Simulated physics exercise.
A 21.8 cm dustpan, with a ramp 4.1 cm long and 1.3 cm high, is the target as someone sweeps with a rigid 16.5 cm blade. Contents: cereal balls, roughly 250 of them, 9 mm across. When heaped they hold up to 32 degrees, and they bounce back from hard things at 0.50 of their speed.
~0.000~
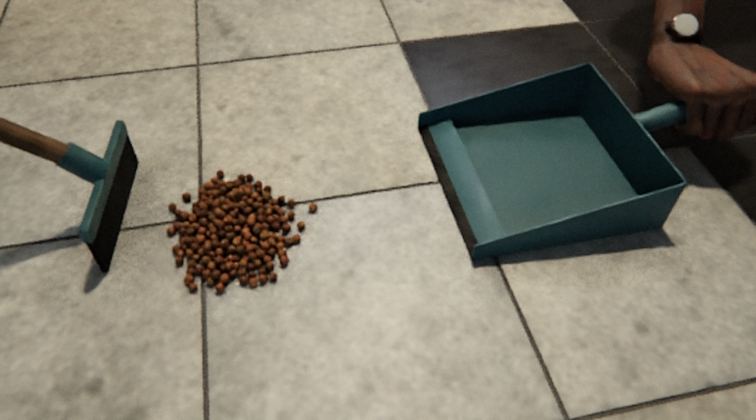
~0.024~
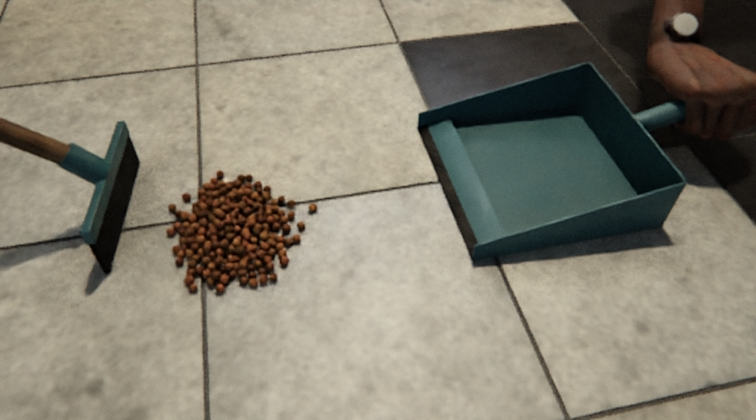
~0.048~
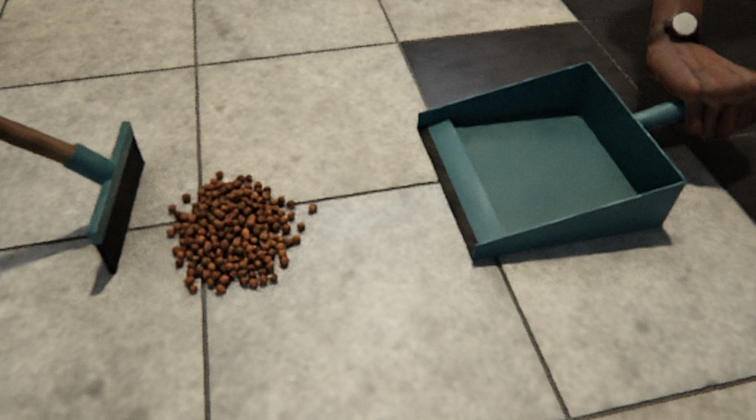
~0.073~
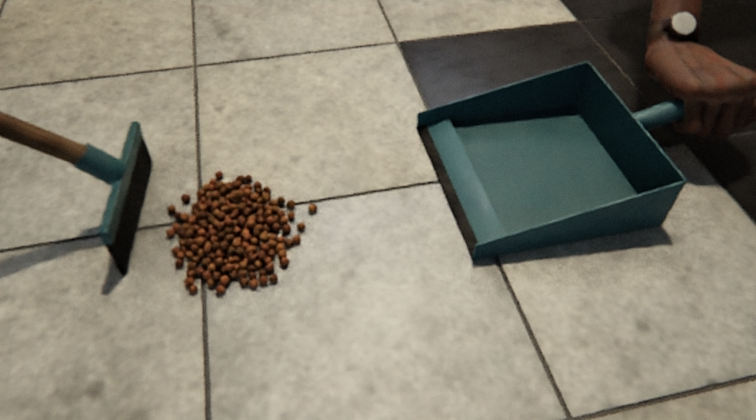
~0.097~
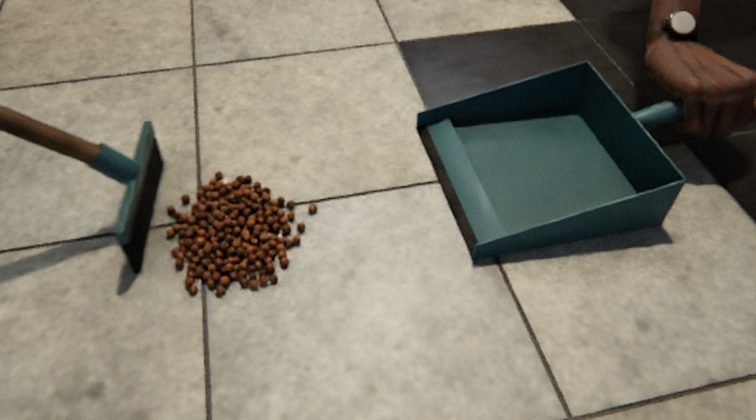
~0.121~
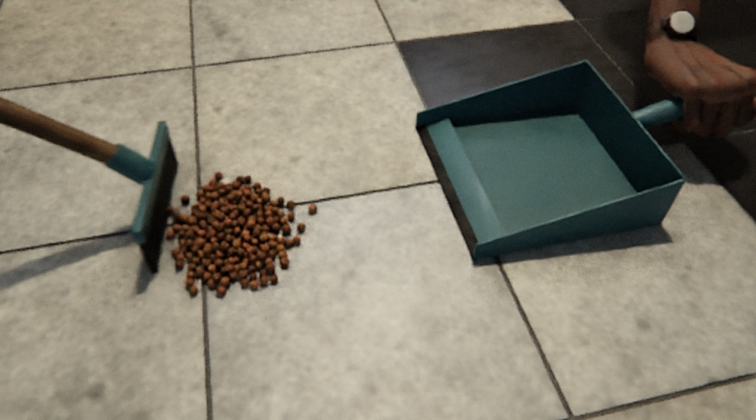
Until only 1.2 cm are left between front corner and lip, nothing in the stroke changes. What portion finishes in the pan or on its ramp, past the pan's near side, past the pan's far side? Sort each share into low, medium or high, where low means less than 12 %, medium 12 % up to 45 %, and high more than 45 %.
Shares - pan: Medium, near side: Medium, far side: Low.
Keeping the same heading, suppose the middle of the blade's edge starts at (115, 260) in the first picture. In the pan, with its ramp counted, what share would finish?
35 per cent, roughly.
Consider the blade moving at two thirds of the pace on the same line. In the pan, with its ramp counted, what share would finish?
I'd put it at roughly 30 per cent.
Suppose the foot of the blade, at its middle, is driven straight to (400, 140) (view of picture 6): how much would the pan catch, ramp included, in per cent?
Roughly 15 percent.
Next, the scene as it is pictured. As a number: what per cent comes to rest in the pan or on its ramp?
Result: Roughly 35 %.
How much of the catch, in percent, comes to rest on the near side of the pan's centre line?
Around 70 in a hundred.
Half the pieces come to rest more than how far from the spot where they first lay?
I'd say close to 24 cm.
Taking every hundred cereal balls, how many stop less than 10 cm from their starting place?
About 15 %.
After 0.33 s, middle of the blade 17 cm from the lip; 0 % over the lip, far side 0 %, near side 10 %.
After 0.47 s, middle of the blade 7 cm from the lip; 0 % over the lip, far side 0 %, near side 15 %.
After 0.74 s, middle of the blade 2 cm from the lip; 35 % over the lip, far side 0 %, near side 20 %.
At rest (1.1 s), pan 35 %, near side 20 %, far side 0 %, in front of the lip or behind the blade 45 %.
